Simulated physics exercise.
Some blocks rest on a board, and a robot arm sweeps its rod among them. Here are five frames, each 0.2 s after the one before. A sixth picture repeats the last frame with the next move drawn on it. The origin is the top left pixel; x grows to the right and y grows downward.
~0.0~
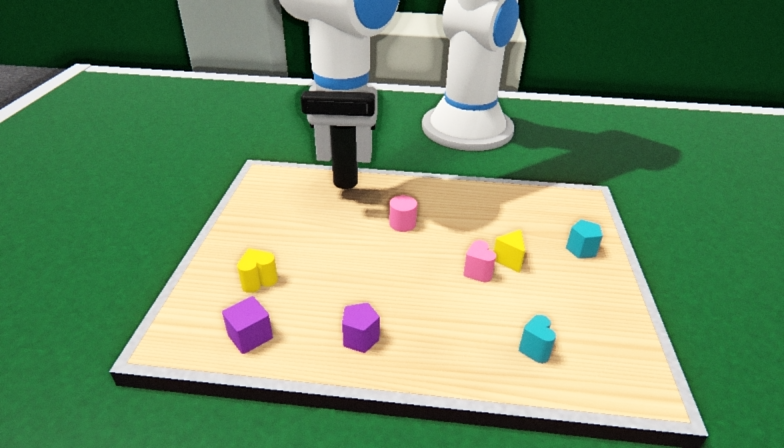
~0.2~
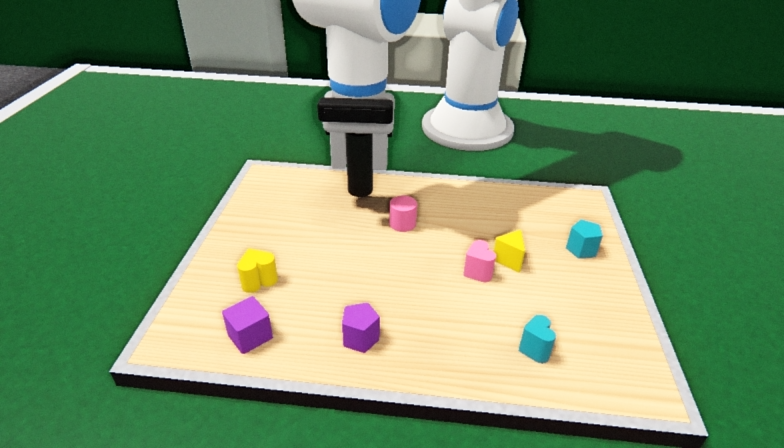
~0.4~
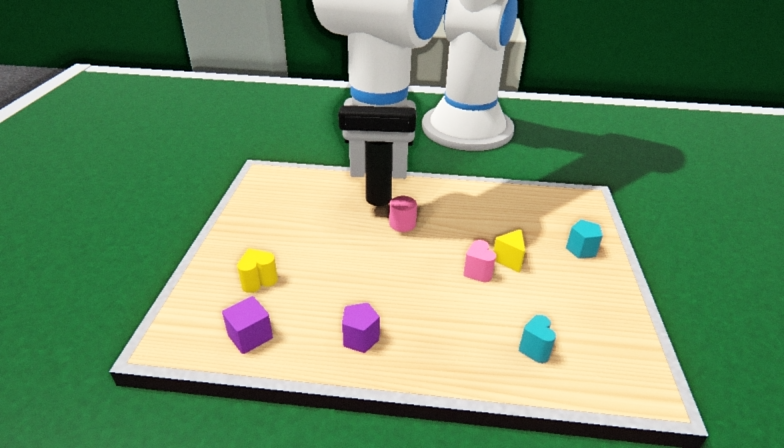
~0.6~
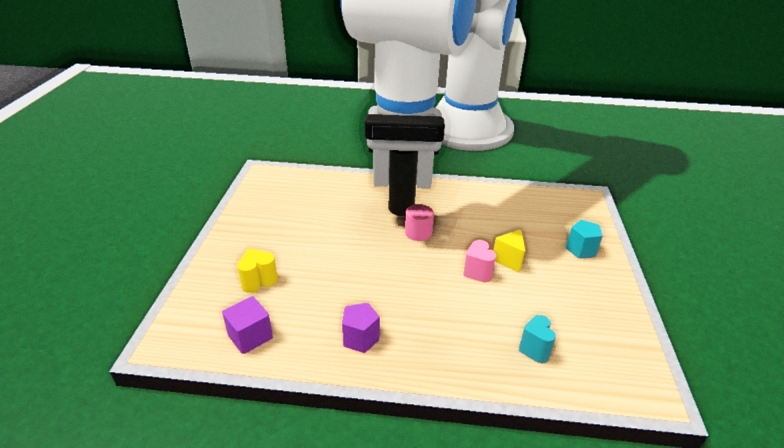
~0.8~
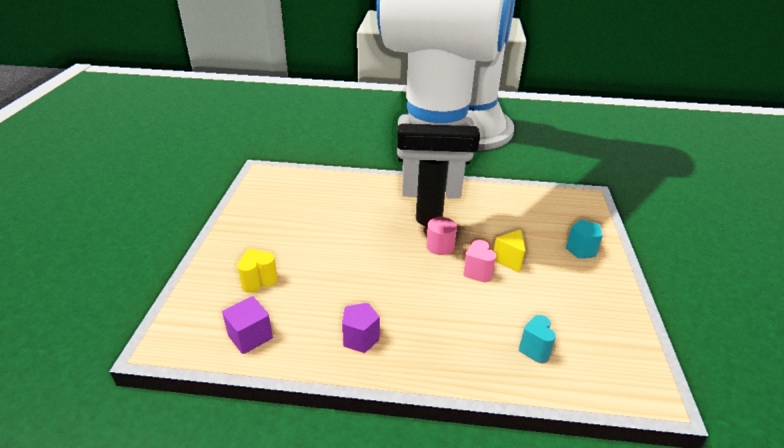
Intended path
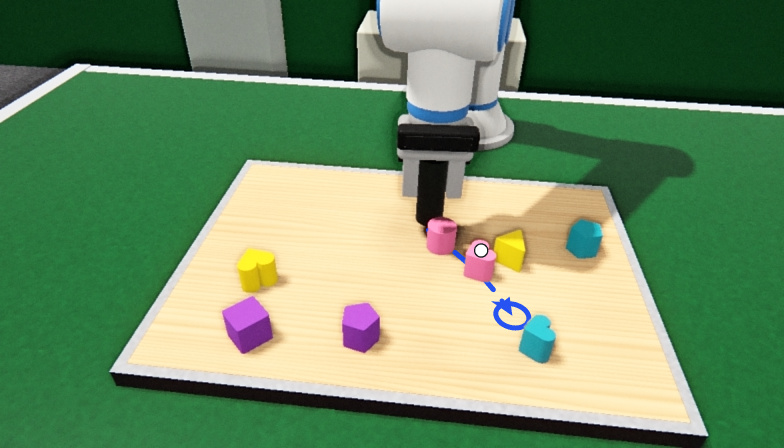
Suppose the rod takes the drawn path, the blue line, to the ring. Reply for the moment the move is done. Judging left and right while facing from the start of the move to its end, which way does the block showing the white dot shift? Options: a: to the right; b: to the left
b (to the left)
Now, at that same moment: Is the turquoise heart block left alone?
Yes, that is how it ends up.
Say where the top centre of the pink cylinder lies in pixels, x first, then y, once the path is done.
Roughly at (475, 282).
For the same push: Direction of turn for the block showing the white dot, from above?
Spins counterclockwise.
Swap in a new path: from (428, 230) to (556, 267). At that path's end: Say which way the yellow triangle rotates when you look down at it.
Looking down: Clockwise.
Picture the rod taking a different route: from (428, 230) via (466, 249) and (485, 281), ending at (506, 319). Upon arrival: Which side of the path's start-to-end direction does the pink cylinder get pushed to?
Rightward.
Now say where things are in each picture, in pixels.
The first picture shows rod's lower end (346, 183); pink cylinder (404, 203); pink heart block (481, 251); yellow triangle (514, 239); turquoise heart block (541, 327).
The second picture shows rod (360, 191); blocks still.
The third picture shows rod (379, 199); blocks still.
The fourth picture shows rod (402, 209); pink cylinder (420, 211).
The fifth picture shows rod (429, 219); pink cylinder (443, 225); pink heart block (481, 251); yellow triangle (514, 239); turquoise heart block (541, 327).
Drawn move, from (428, 230) through (457, 254) and (486, 281) to (512, 316); the dot is on the pink heart block.
What follows on the original path. One third of the way, rod (458, 243); pink cylinder (466, 251); pink heart block (493, 259), turned 15° anticlockwise.
Two thirds of the way, rod (489, 270); pink cylinder (474, 276); pink heart block (516, 277), turned 30° anticlockwise.
At the end, rod (515, 304); pink cylinder (475, 282); pink heart block (553, 304), turned 80° anticlockwise; yellow triangle still; turquoise heart block still.
